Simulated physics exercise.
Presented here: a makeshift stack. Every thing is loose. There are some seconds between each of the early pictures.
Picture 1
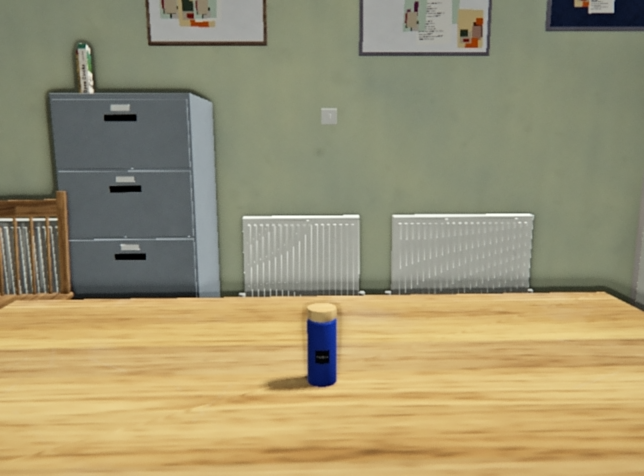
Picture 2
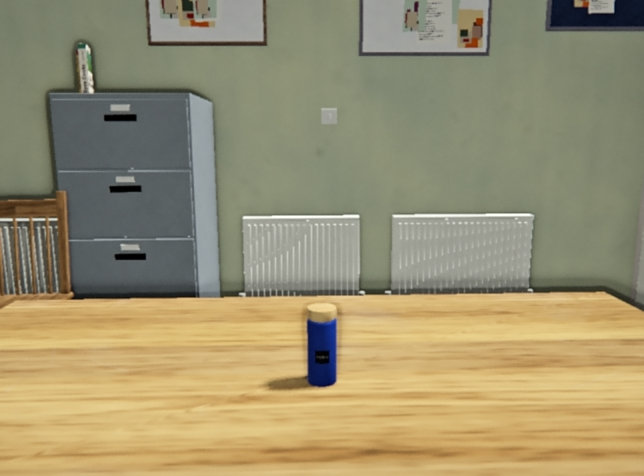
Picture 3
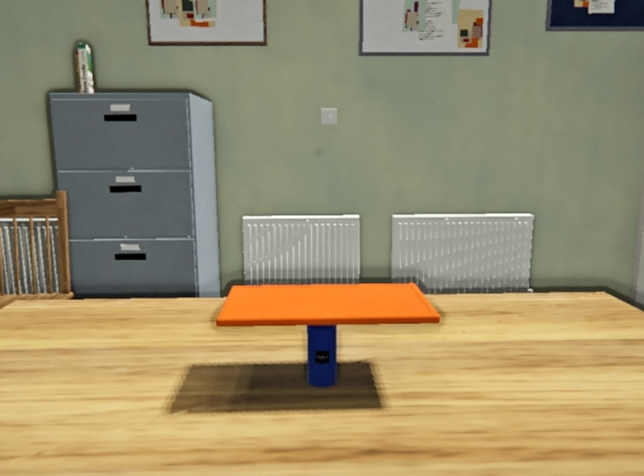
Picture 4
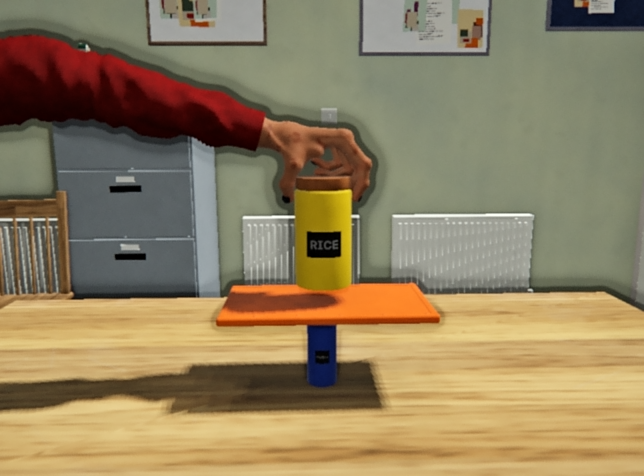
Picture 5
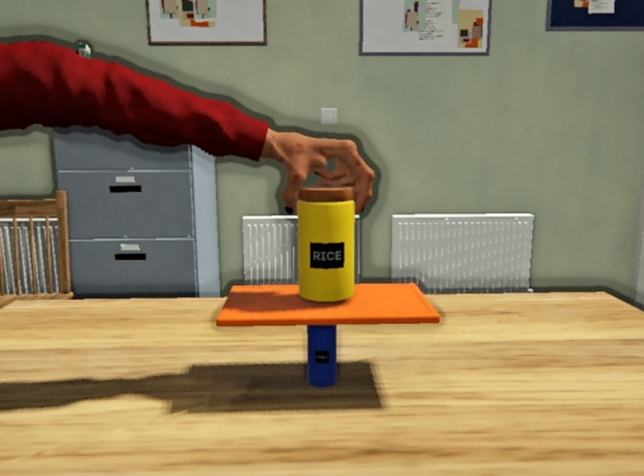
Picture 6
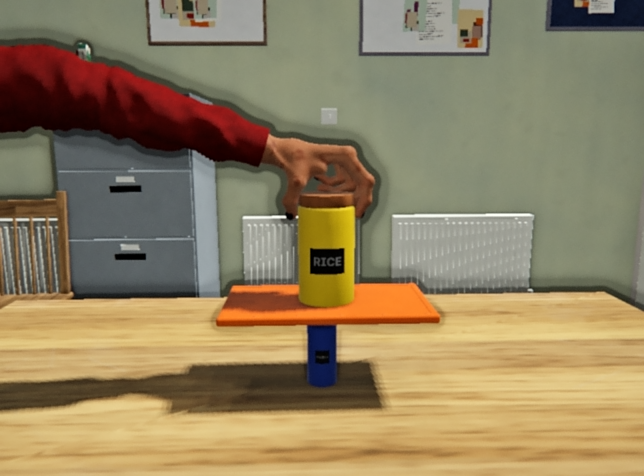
A hand in a red sleeve lowered a yellow rice jar onto an orange lid, which had appeared flat across the top of a small blue container standing alone on a wooden table.
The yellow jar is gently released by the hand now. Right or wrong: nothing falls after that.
Right.
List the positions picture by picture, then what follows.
In the first picture, the last thing is not in view yet.
In the second picture, the last thing is not in view yet.
In the third picture, the last thing is not in view yet; orange lid (326, 303).
The fourth picture shows coming down; yellow jar (323, 231); orange lid (326, 303).
The fifth picture shows coming down; yellow jar (326, 242); orange lid (326, 303).
The sixth picture shows in place under the hand; yellow jar (326, 247); orange lid (326, 303).
Then, 0.50 s on from there, no change.
Then, 1.30 s on from there, yellow jar resting near (326, 248).
In the end, all 3 unmoved. At the end, from the last picture's camera, yellow jar near (326, 248). The stack stays up.
